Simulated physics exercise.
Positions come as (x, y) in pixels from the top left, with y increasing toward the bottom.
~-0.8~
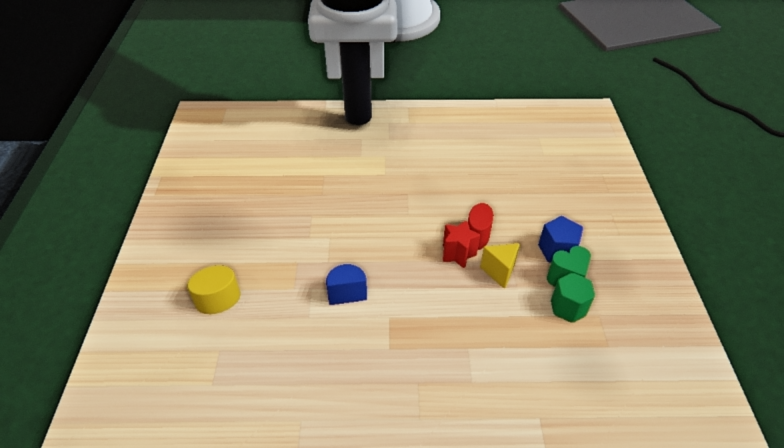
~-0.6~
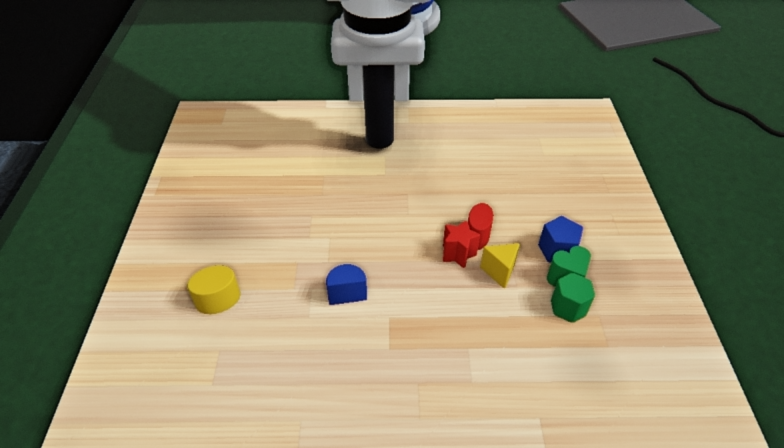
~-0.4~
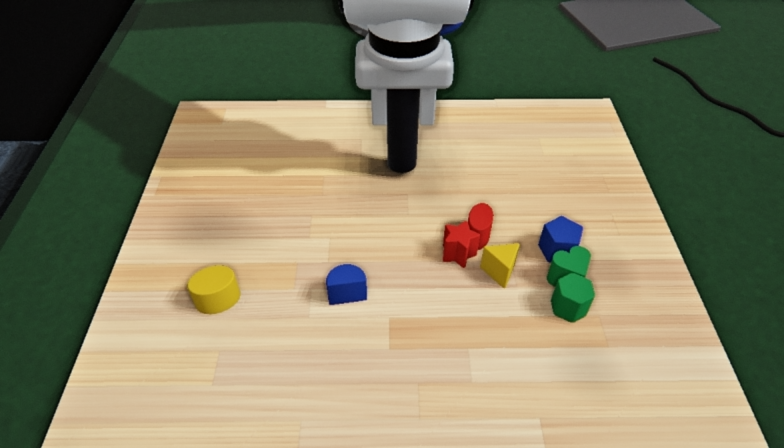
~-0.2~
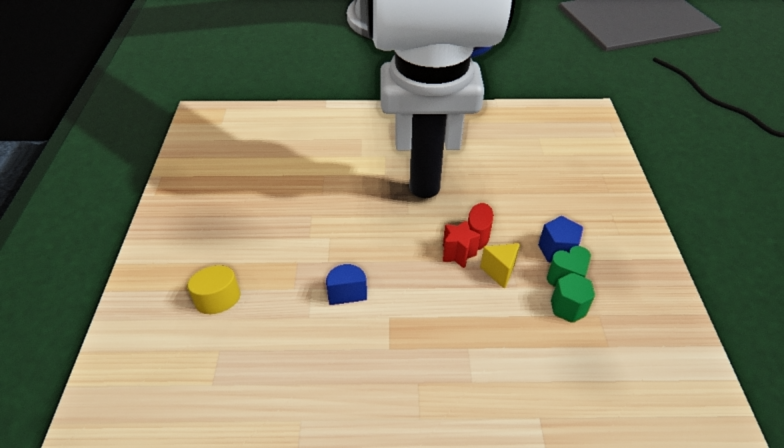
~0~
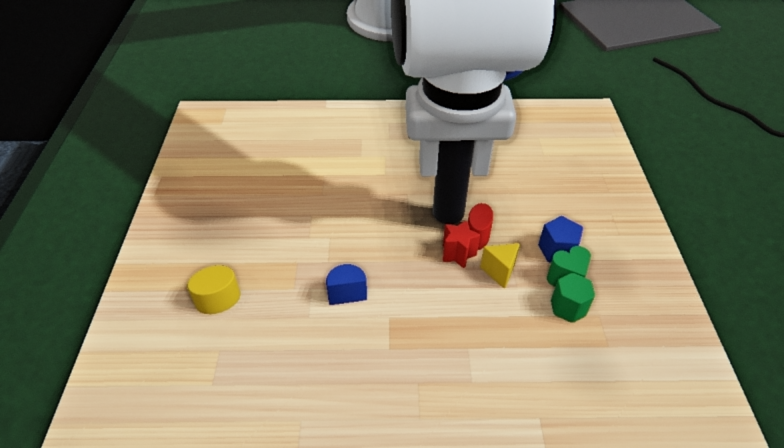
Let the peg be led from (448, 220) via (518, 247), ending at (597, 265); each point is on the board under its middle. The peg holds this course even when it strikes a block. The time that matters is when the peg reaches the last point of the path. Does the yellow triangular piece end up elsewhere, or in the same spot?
That block slides.
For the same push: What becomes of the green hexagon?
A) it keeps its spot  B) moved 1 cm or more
The answer is A.
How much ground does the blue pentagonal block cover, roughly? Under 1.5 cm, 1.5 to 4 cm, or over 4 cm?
The move is long, over 4 cm.
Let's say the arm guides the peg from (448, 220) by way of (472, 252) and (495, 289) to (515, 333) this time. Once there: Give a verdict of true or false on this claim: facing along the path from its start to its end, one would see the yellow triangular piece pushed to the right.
Answer: False.
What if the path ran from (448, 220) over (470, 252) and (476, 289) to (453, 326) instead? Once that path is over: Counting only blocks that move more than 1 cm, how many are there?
By the end, three or more blocks will have moved.
What follows on the original path. One third of the way, peg at (495, 232); red elliptical block at (516, 238), turned 50° clockwise; yellow triangular piece at (506, 257).
Two thirds of the way, peg at (547, 248); red elliptical block at (538, 254), turned 100° clockwise; yellow triangular piece at (510, 261), turned 40° clockwise; blue pentagonal block at (587, 233); green heart at (579, 262), turned 15° anticlockwise.
At the end, peg at (600, 258); red elliptical block at (538, 254), turned 100° clockwise; yellow triangular piece at (510, 261), turned 40° clockwise; blue pentagonal block at (641, 241); green heart at (596, 266), turned 40° clockwise; green hexagon unmoved.
